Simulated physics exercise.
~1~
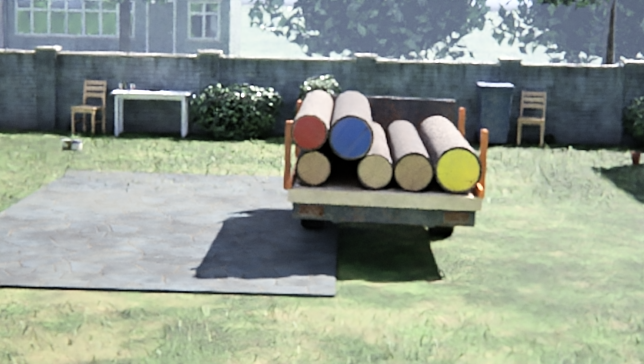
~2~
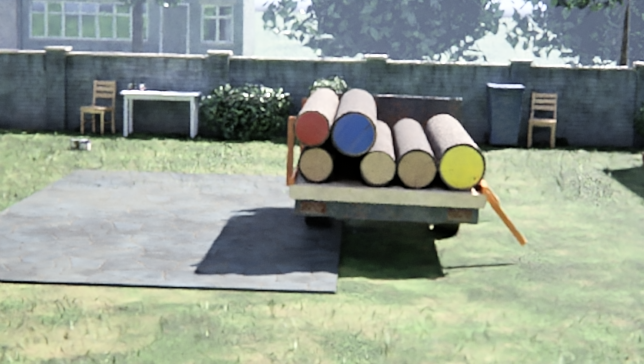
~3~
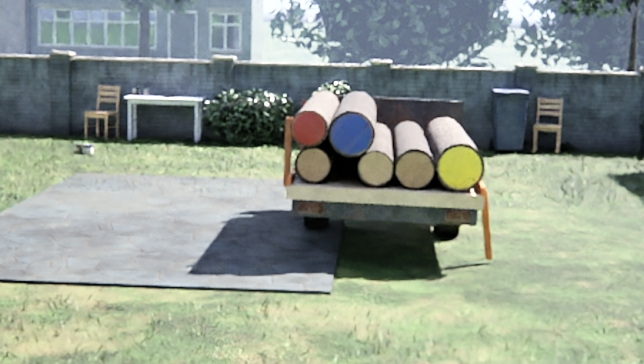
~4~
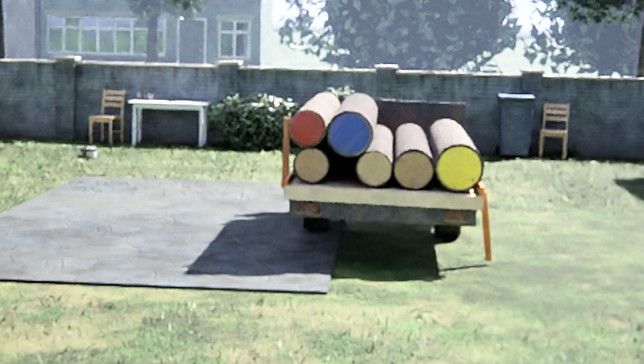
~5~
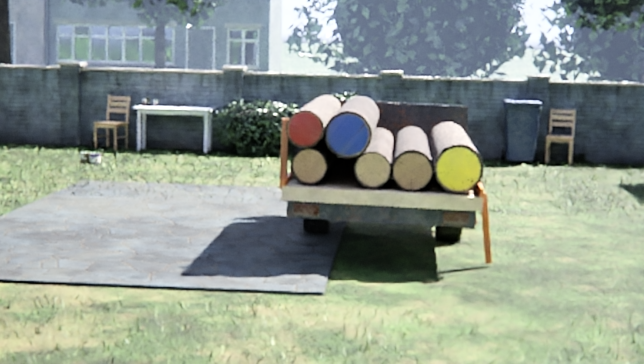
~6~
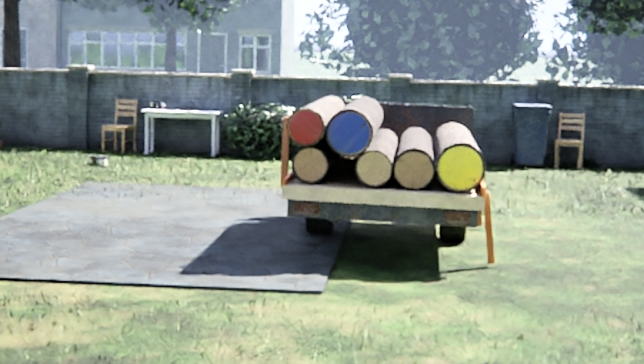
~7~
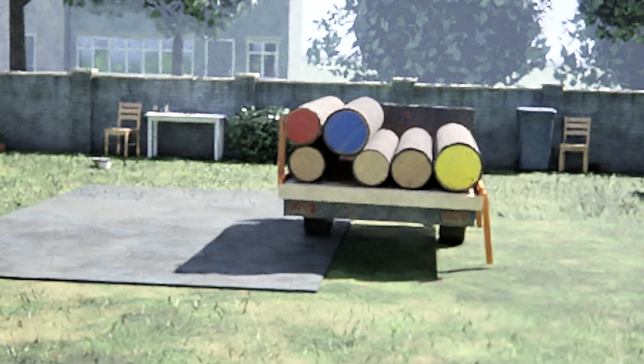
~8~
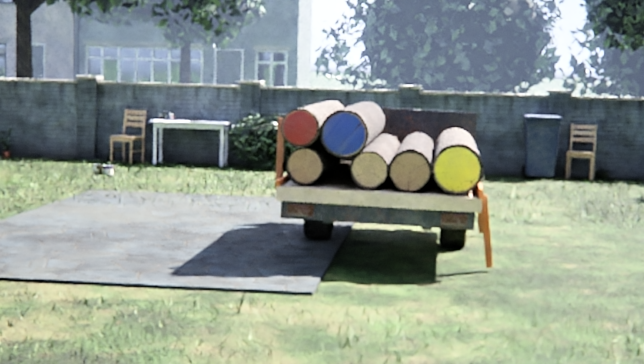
In this clip, a parked flatbed trailer seen from behind holds six stacked logs, with red, blue and yellow ends among them, as the orange post on the right swings down and hangs; the view drifts slightly sideways, and every log stays on the deck.
